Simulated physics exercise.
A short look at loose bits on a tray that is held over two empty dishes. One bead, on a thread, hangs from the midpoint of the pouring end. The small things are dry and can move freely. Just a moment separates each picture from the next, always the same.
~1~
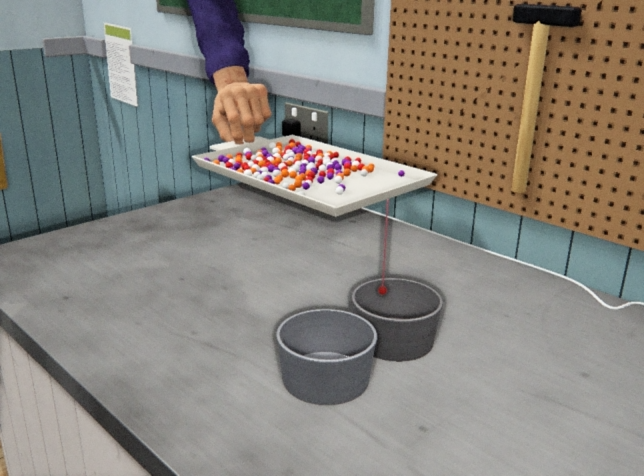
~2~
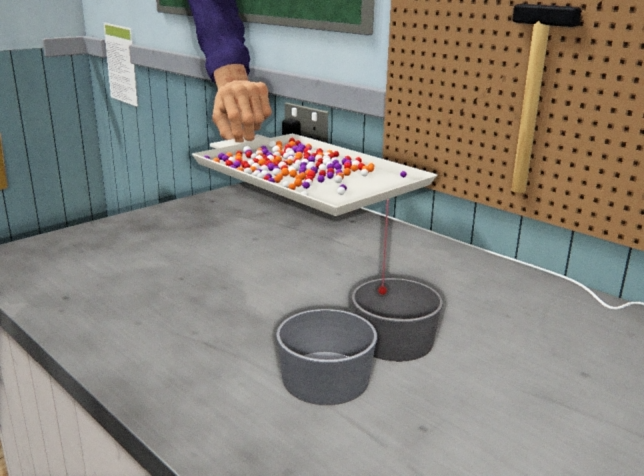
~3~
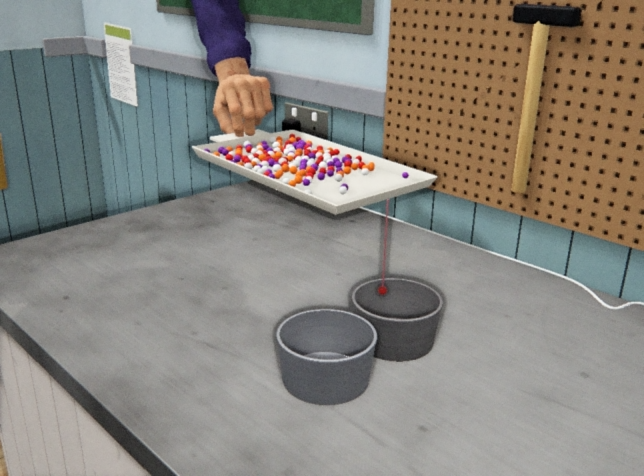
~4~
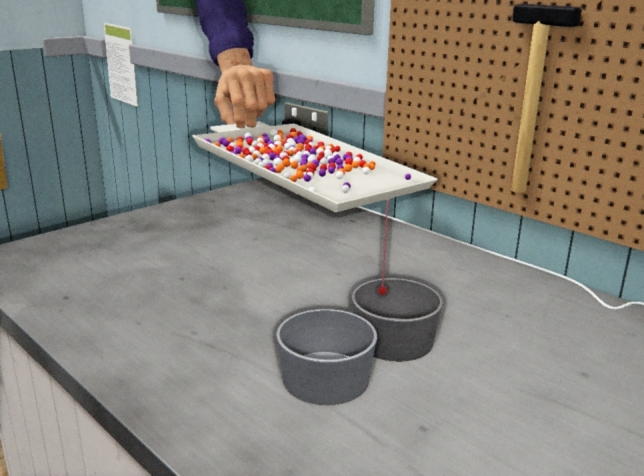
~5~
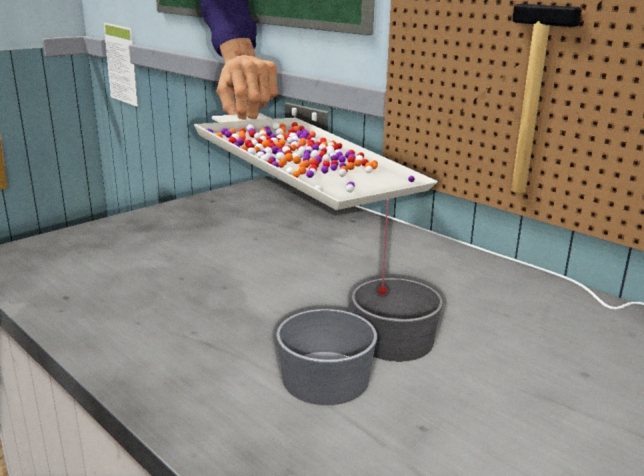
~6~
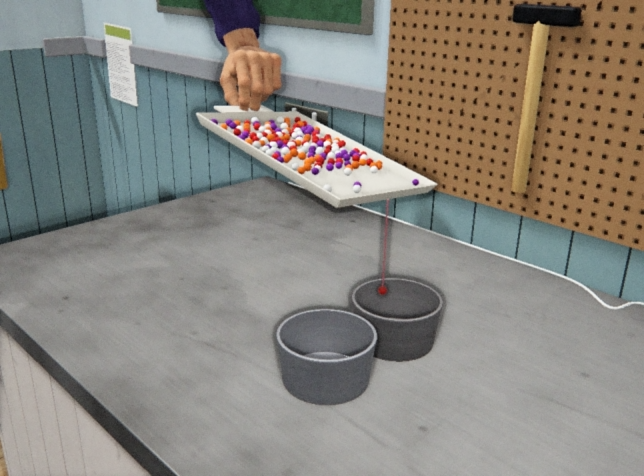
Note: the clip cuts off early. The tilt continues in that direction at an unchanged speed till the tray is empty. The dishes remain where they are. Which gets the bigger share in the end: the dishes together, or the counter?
Honestly, the catch comes out below half of the load.
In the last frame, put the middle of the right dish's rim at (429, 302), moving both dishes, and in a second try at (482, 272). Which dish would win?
First try, the rightmost dish; second try, the leftmost dish.
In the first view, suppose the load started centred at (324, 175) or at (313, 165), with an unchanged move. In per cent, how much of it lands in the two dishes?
Respectively 30 and 20 per cent.
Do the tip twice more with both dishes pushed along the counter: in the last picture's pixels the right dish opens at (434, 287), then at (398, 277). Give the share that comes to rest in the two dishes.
90 per cent the first time, 30 per cent the second time.
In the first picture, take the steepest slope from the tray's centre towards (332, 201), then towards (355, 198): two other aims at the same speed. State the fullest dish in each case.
Well, the one to the left comes out on top first, then the one to the left.
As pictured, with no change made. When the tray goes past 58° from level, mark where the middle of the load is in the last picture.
Close to (433, 285).
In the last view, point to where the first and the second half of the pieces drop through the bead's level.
Early half (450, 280), late half (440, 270).
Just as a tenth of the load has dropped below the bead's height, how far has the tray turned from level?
About 40 degrees.
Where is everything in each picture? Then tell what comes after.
Corners of the pouring end at (336, 205) and (430, 174), level; middle of the load at (290, 164), round plastic beads; left dish at (362, 372); right dish at (431, 332); bead on its thread at (383, 290), in the first picture.
Corners of the pouring end at (336, 204) and (430, 175), level; middle of the load at (290, 162), in the second picture.
Corners of the pouring end at (337, 203) and (430, 176), tipped barely, lowest at the right corner; middle of the load at (290, 159), in the third picture.
Corners of the pouring end at (337, 200) and (430, 178), tipped a little, lowest at the right corner; middle of the load at (291, 153), in the fourth picture.
Corners of the pouring end at (339, 198) and (431, 180), tipped a little, lowest at the right corner; middle of the load at (293, 148), in the fifth picture.
Corners of the pouring end at (340, 196) and (431, 182), tipped a little, lowest at the right corner; middle of the load at (298, 143), nearly all on the move; left dish at (362, 372); right dish at (431, 332), in the sixth picture.
Soon, tray tipped steeply; about a quarter on the tray; a small part in the right dish; about a third outside both; about a quarter in the air.
A while on, tray tipped right over; about a quarter in the right dish; most outside both.
Towards the end, tray tipped past a quarter turn; about a quarter in the right dish; most outside both.
Finally, tray tipped past a quarter turn; none in the left dish; about a quarter in the right dish; most outside both.
